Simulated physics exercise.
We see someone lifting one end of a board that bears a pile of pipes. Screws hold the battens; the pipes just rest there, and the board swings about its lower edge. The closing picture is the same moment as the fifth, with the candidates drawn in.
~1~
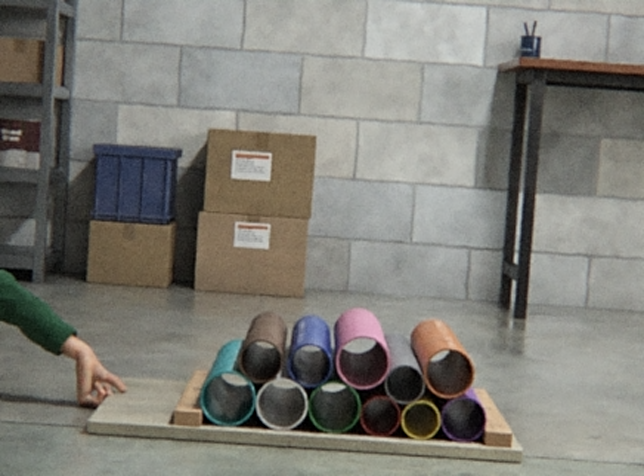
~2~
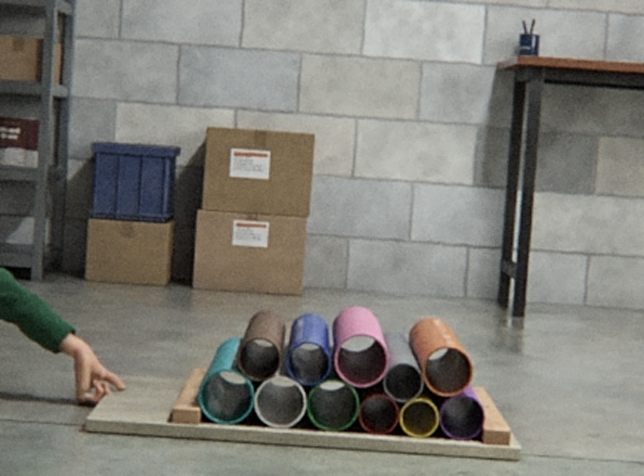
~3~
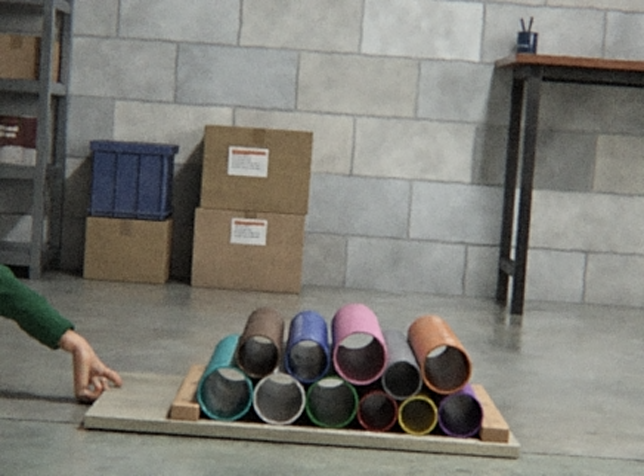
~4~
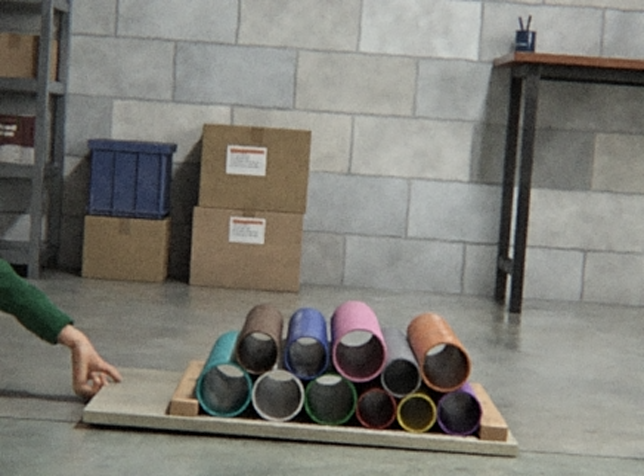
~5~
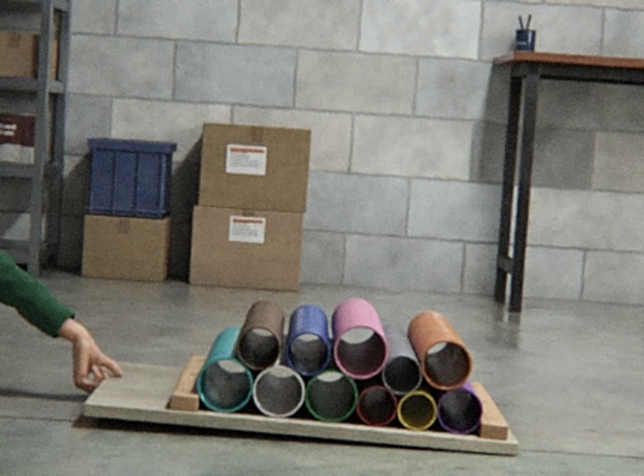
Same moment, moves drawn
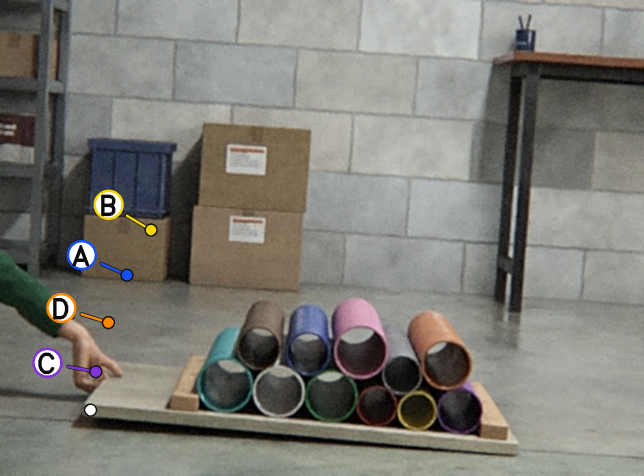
A board bearing two stacked rows of colourful pipes between wooden battens lies on a grey workshop floor, seen from the front. A green-sleeved arm reaches in from the left, with turquoise and brown pipes nearest it, pink mid-pile, orange and purple at right, and boxes, shelving and a table behind. The hand raises the board's left end very slightly, the pipes keeping their arrangement, while the camera shifts faintly.
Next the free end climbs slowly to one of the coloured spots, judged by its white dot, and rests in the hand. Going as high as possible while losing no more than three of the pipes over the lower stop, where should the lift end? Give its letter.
The answer is mark B.
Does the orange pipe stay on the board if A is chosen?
No.
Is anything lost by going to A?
Yes.
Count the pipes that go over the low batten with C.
The count is none.
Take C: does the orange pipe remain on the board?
Yes.
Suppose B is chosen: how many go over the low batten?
With B, three.
On the marked copy, A at (127, 275); B at (151, 230); C at (96, 372); D at (108, 323); the white dot at (91, 410).
Following B. Soon after the start, board at 16°.
Later, board at 27°.
In the end, board at 27°, three over the low batten (grey, pink, orange).
As for the rest, A three over the low batten (grey, pink, orange); C none over the low batten; D none over the low batten.
